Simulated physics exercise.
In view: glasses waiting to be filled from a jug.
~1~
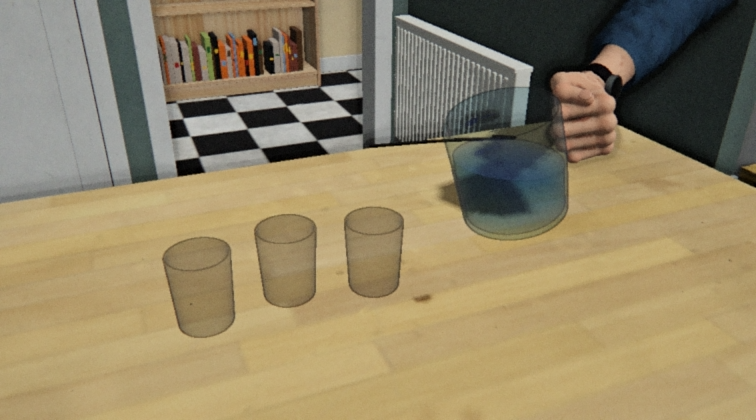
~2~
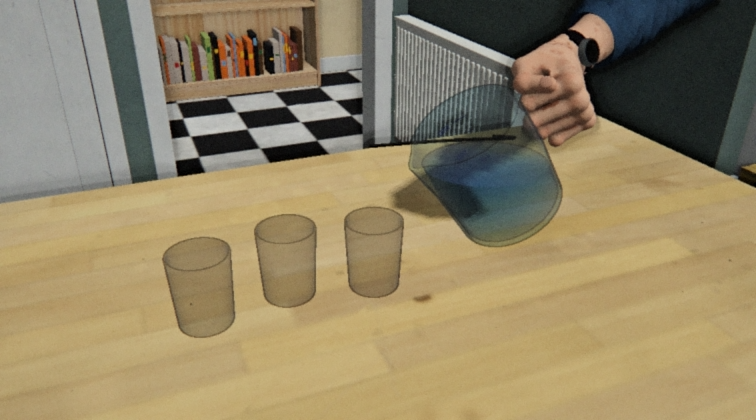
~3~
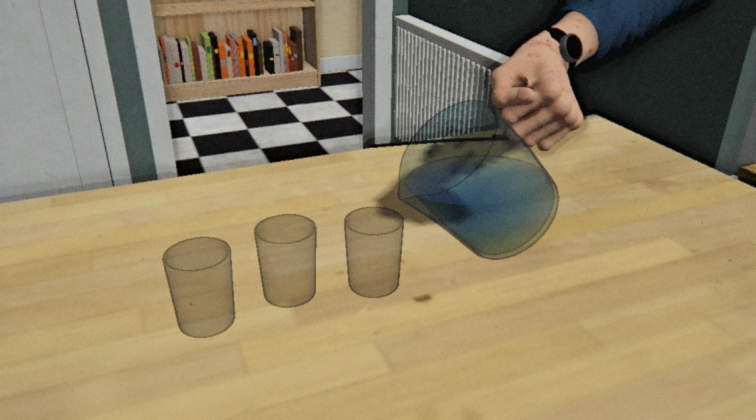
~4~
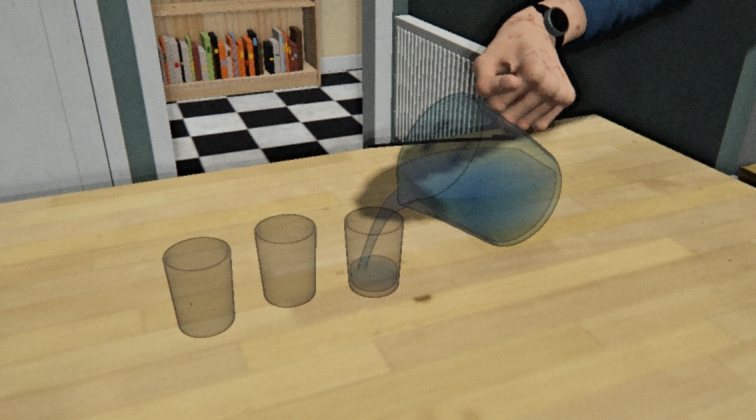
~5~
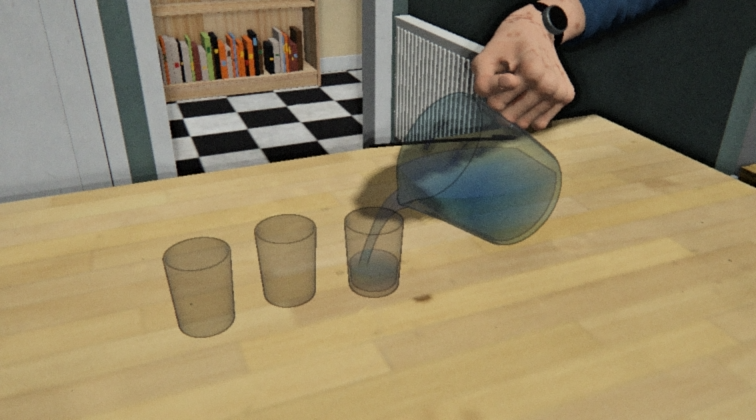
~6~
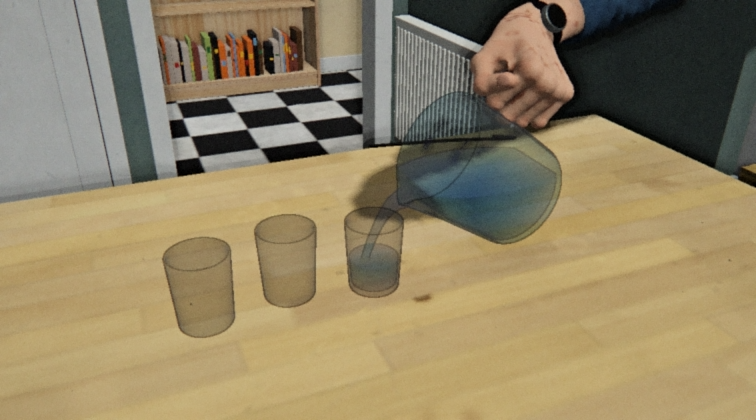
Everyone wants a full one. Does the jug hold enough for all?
What the jug holds is enough.
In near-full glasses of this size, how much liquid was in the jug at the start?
It makes near 5.0.
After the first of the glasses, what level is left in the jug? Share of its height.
Roughly 40 per cent.
Shortly, the first is about two thirds full.
Then, the first is done and the jug has about three quarters of its load.
At the finish, all three are full and about a third of the dyed water is over.
